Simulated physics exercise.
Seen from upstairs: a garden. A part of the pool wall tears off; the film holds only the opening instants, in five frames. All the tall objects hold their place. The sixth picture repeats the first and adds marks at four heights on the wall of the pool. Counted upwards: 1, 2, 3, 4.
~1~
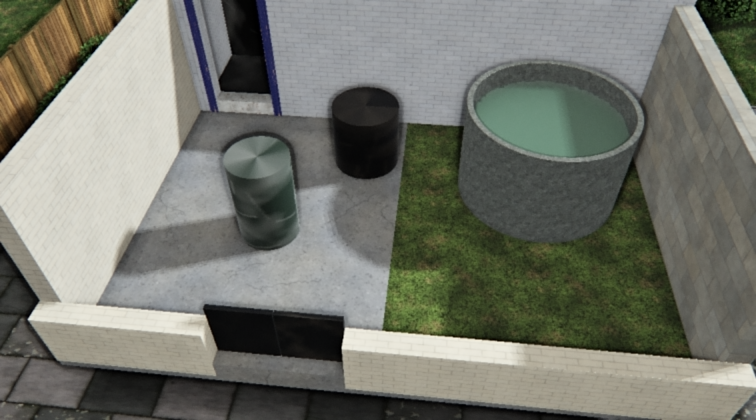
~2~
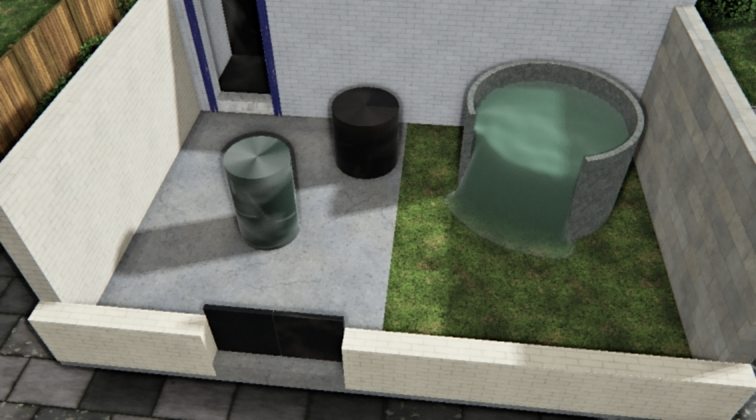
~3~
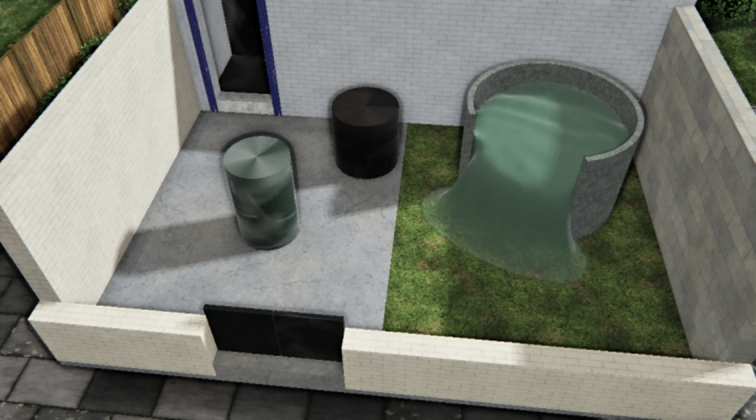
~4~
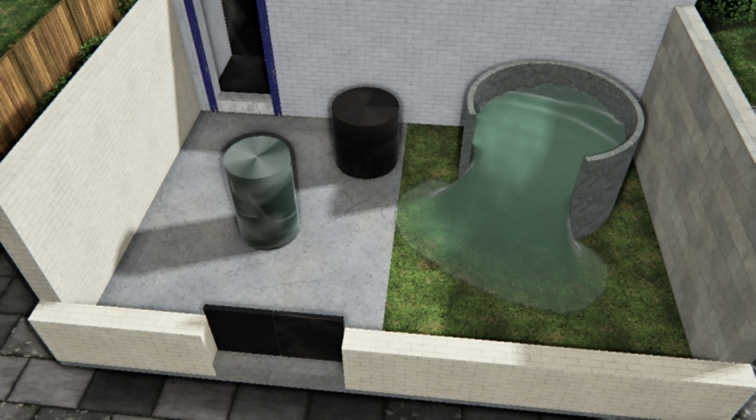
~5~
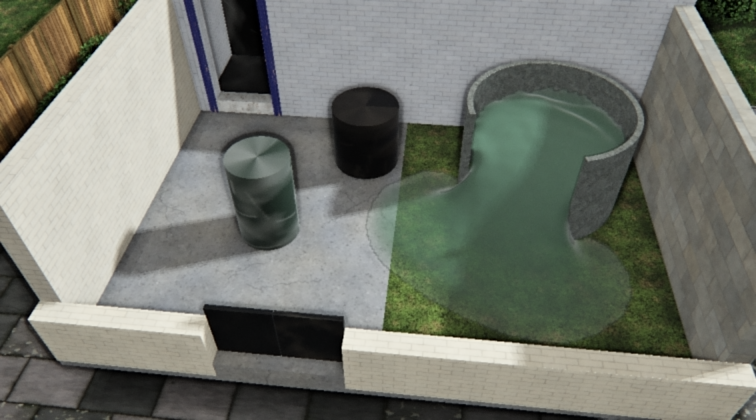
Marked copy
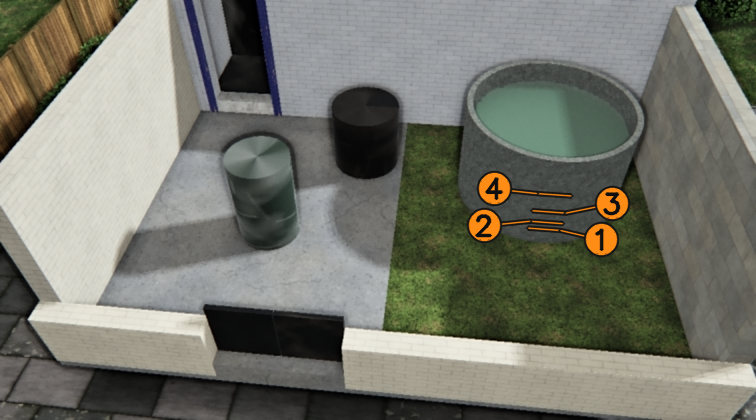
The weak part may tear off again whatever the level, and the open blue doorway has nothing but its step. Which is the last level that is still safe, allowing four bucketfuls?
4.
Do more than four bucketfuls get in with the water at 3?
No, not at all.
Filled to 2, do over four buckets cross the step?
No, that is safe.
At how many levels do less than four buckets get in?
All of them.
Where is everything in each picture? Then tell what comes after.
Water in the pool at rest, its middle at (550, 123); foot of the blue doorway at (247, 113); shut gate at (276, 319), in the first picture.
In the second picture, 2 % of the ground under water, visible out to (572, 243).
In the third picture, 6 % of the ground under water, visible out to (576, 273).
In the fourth picture, 11 % of the ground under water, visible out to (581, 302).
In the fifth picture, 20 % of the ground under water, visible out to (615, 314).
In orange, 1 at (544, 229); 2 at (546, 222); 3 at (549, 211); 4 at (553, 194); from the bottom up 1, 2, 3, 4.
With 1, nothing gets over.
With 2, nothing gets over.
With 3, nothing gets over.
With 4, a bucket or two gets in.
